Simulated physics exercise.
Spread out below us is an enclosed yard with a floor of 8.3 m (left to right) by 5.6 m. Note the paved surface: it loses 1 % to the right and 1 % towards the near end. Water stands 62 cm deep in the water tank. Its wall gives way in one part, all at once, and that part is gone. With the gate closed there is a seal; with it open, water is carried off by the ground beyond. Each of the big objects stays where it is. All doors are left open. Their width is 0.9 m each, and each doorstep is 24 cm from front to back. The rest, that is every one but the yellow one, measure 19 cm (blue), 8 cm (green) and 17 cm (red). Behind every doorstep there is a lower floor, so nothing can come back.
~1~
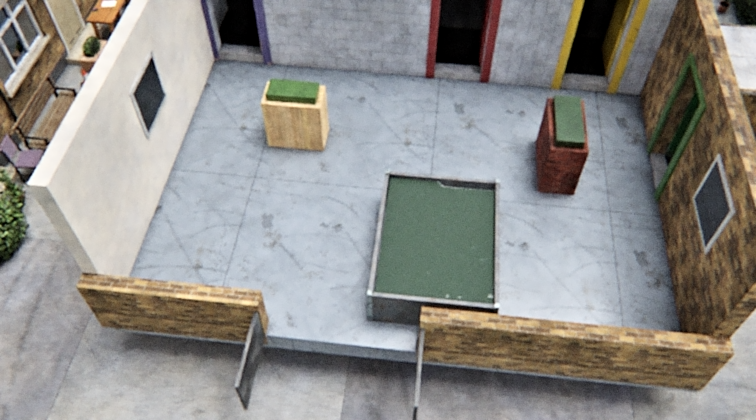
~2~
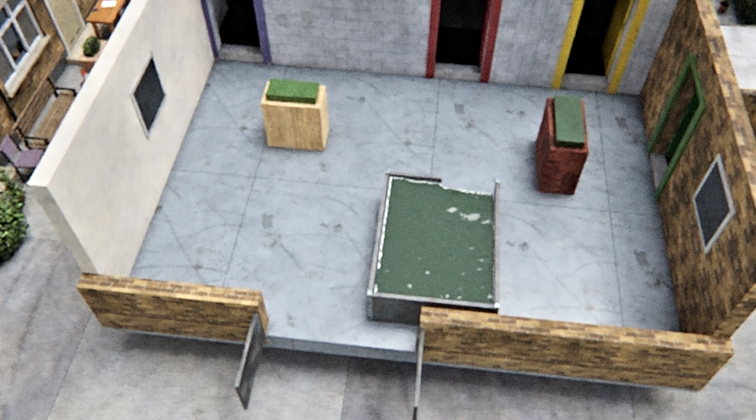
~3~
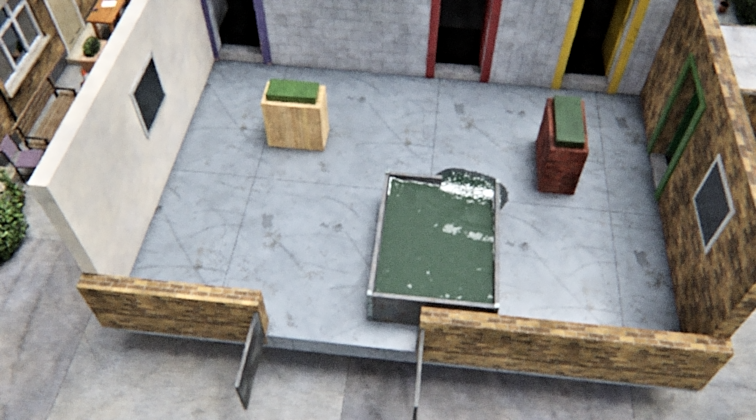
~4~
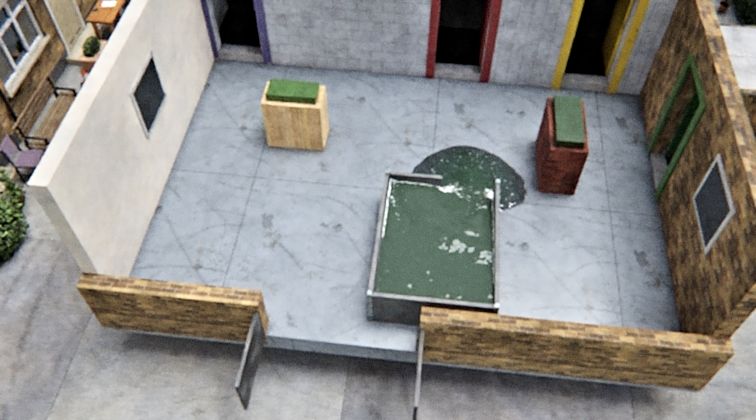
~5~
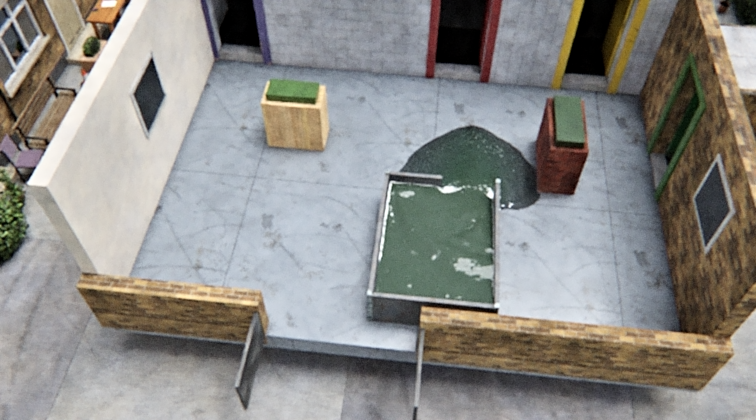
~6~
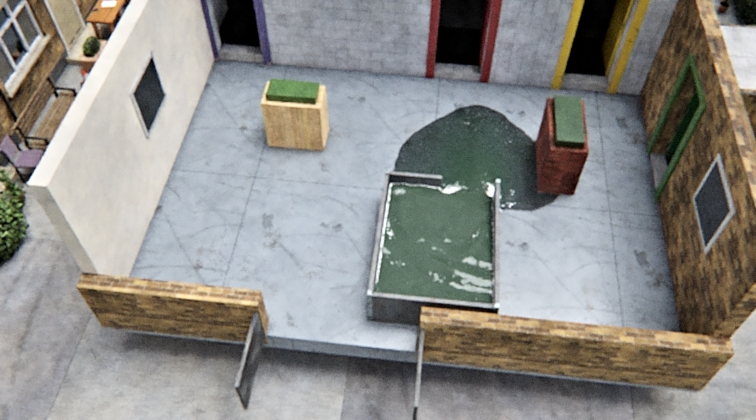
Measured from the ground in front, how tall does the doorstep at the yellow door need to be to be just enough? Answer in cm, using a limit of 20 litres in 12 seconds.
It needs to be about 8.5 cm tall.
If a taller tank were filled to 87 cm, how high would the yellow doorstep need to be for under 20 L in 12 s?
Something near 12.0 cm should do.
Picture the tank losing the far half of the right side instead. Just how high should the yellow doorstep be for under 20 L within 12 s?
In that case you'd want it roughly 10.0 cm high.
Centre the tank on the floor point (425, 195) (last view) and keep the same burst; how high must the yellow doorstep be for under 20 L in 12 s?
I'd put it at close to 7.5 cm.
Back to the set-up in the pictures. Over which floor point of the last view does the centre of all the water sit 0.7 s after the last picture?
About (450, 223).
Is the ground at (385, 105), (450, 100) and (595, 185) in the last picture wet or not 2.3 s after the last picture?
First wet through, second wet through, third bone-dry.
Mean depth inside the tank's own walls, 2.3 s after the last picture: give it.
On average, around 33 cm.
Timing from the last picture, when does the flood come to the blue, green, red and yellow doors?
Blue 2.6 seconds, green 2.2 seconds, red 0.3 seconds, yellow 0.9 seconds.
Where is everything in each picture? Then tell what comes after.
Still water, 62 cm deep, in the water tank at (438, 238); the yellow door at (596, 48) is dry, in the first frame.
The front is at a hidden place, 0.3 m from the gap on the far side; 0.2 m2 of floor is wet, 62 cm left at the back, in the second frame.
The gap is on the far side, the front 0.7 m out at (451, 173); the back of the water tank holds 62 cm, in the third frame.
The front is at (466, 148), 1.3 m from the gap on the far side; 1.7 m2 of floor is wet, 62 cm left at the back, in the fourth frame.
Water pours out on the far side and has run 1.8 m, to (471, 129); about 5 cm deep outside, 62 cm at the back, in the fifth frame.
The front is at (471, 109), 2.4 m from the gap on the far side; 4.3 m2 of floor is wet, 61 cm left at the back; 1.8 m in a straight line remain to the yellow door at (596, 48), in the sixth frame.
Then, 0.7 s after the last picture water covers 20 % of the floor, deepest (35 cm) near (474, 205); it has not reached the yellow door.
Then, 2.3 s after the last picture water covers 30 % of the floor, deepest (27 cm) near (516, 84); 12 cm at the yellow door, 0 litres in over its 18 cm doorstep.
Then, 11.3 s after the last picture water covers 95 % of the floor, deepest (12 cm) near (673, 364); 6 cm at the yellow door, 0 litres in over its 18 cm doorstep.
At the yellow door as built, the water peaked near 12 cm, 2.1 s after the last picture.
With a doorstep of 7.5 cm, 28 litres would have come in within the 12 s; with 10.5 cm, 7 litres. So under 20 litres takes about 8.5 cm.
